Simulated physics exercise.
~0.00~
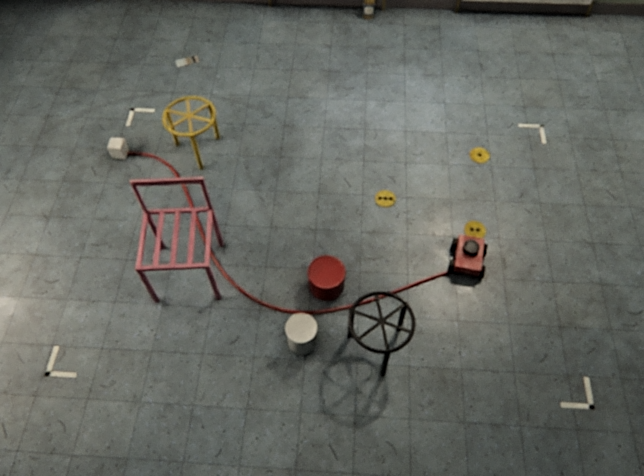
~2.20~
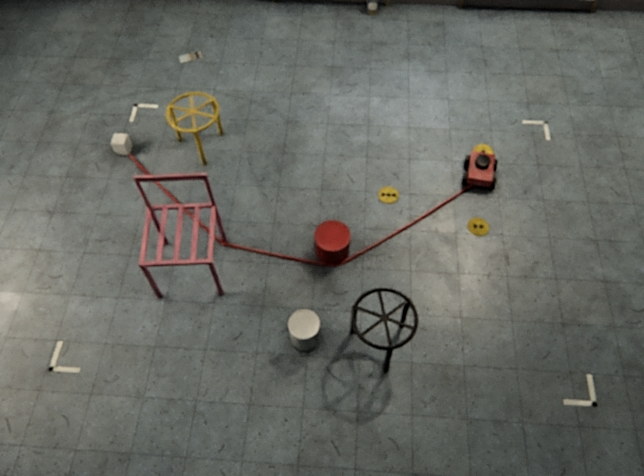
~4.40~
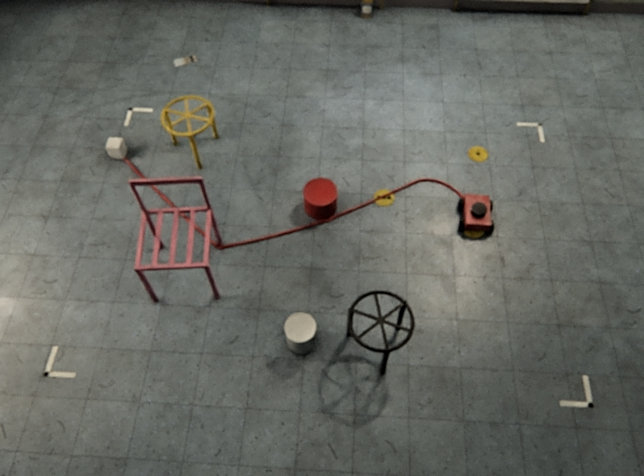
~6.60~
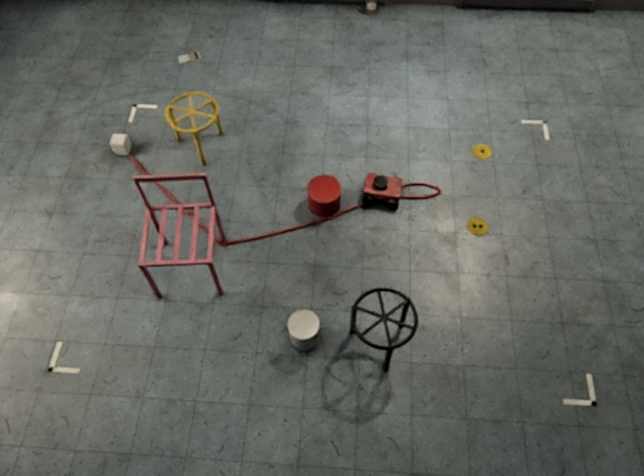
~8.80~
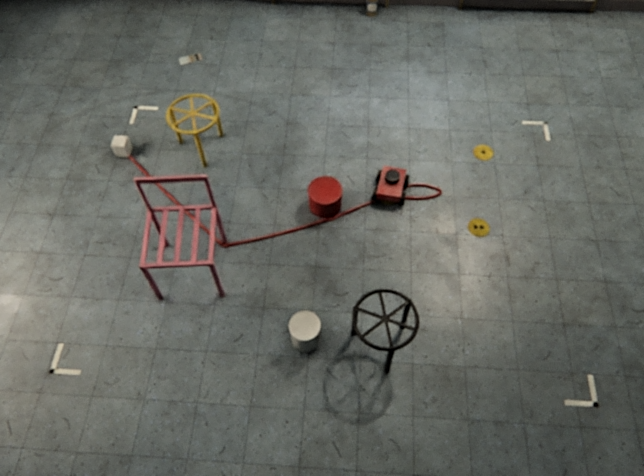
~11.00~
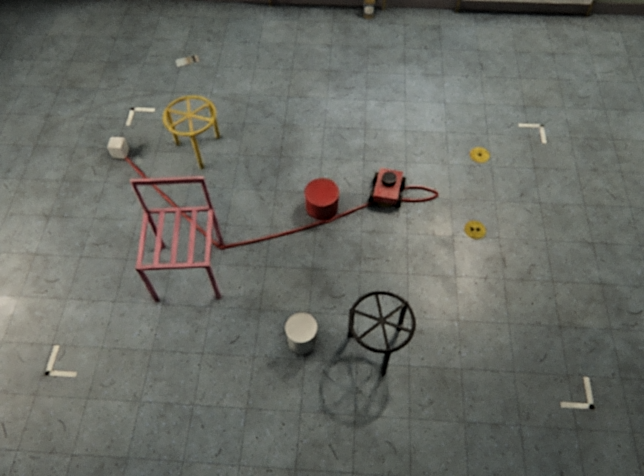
A small red cart trailing a red lead drives up the floor, then back down, then left, stopping at yellow marks, while the taut lead drags a red bucket upward past a pink chair and stools; it ends with the cart beside the bucket, the lead slack and still plugged in.
